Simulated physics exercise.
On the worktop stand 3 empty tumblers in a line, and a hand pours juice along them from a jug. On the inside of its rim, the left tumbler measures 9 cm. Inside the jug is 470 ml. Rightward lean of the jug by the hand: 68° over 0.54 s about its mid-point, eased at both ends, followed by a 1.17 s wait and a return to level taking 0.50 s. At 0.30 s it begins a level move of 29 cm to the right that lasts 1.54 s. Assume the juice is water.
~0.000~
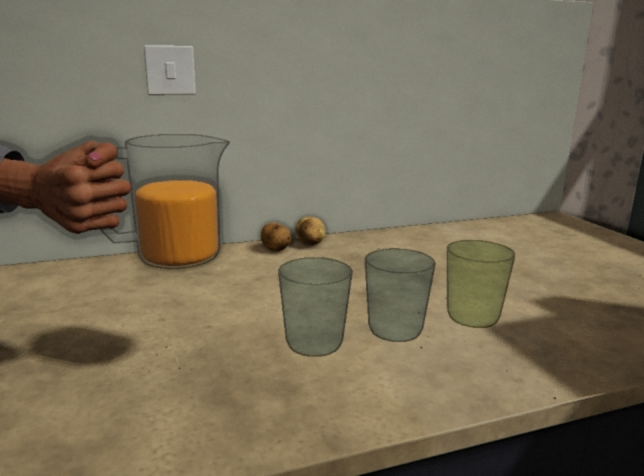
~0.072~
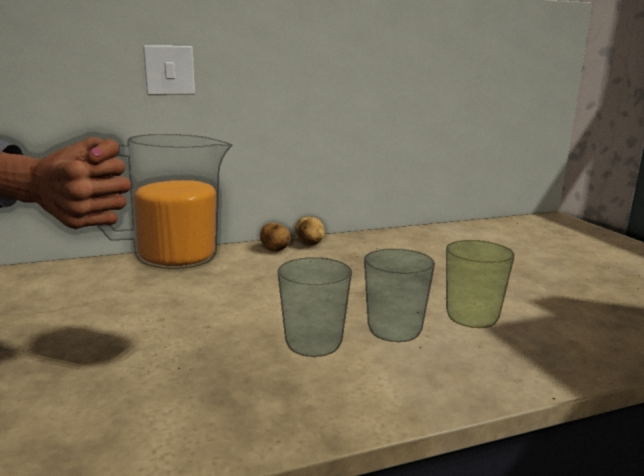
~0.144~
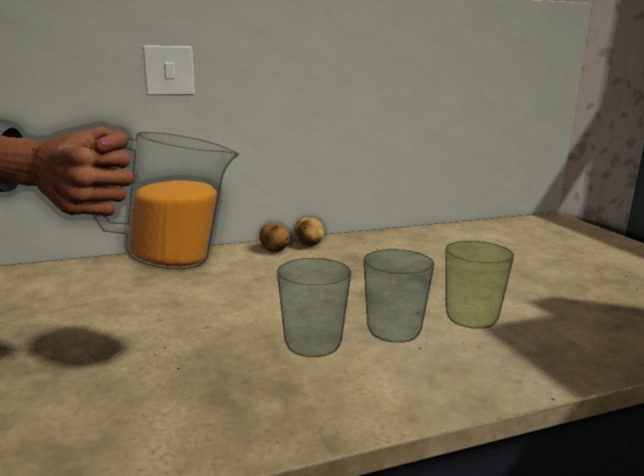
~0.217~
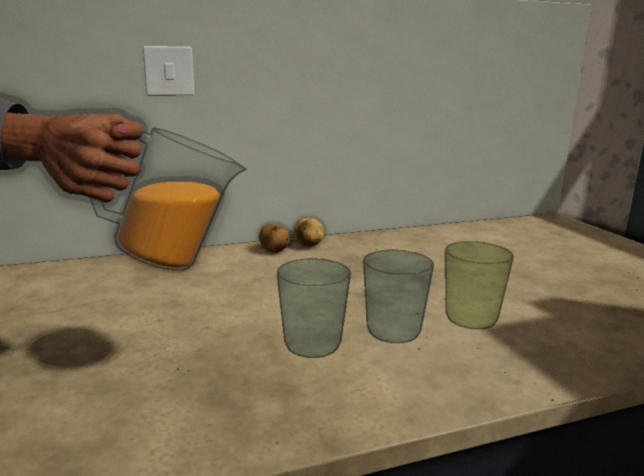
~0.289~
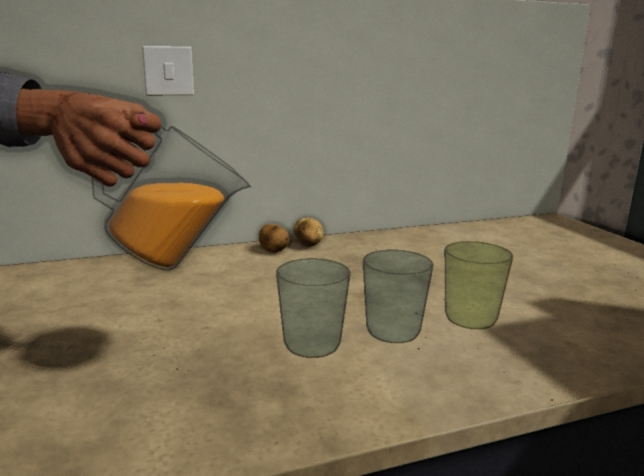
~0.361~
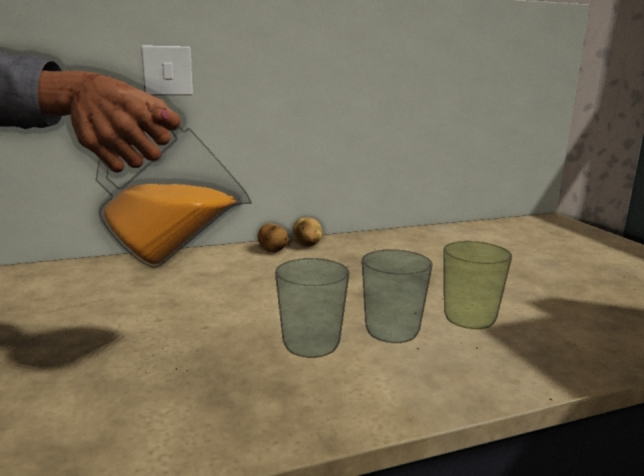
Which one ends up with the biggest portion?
The left one.
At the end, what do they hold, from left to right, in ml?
The left one ends with about 90 ml, the middle one with about 50 ml, and the right one with about 60 ml.
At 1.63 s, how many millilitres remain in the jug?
230 ml.
By 0.87 s the tilt is 68° and from the left they hold 85 ml, 0 ml, 0 ml, the jug 350 ml, and 0 ml is on the worktop.
By 1.24 s the tilt is 68° and from the left they hold 90 ml, 45 ml, 0 ml, the jug 285 ml, and 40 ml is on the worktop.
By 1.63 s the tilt is 68° and from the left they hold 90 ml, 50 ml, 25 ml, the jug 235 ml, and 65 ml is on the worktop.
By 2.06 s the tilt is 14° and from the left they hold 90 ml, 50 ml, 55 ml, the jug 210 ml, and 65 ml is on the worktop.
At rest from the left they hold 90 ml, 50 ml, 55 ml, the jug 210 ml, and 65 ml is on the worktop.
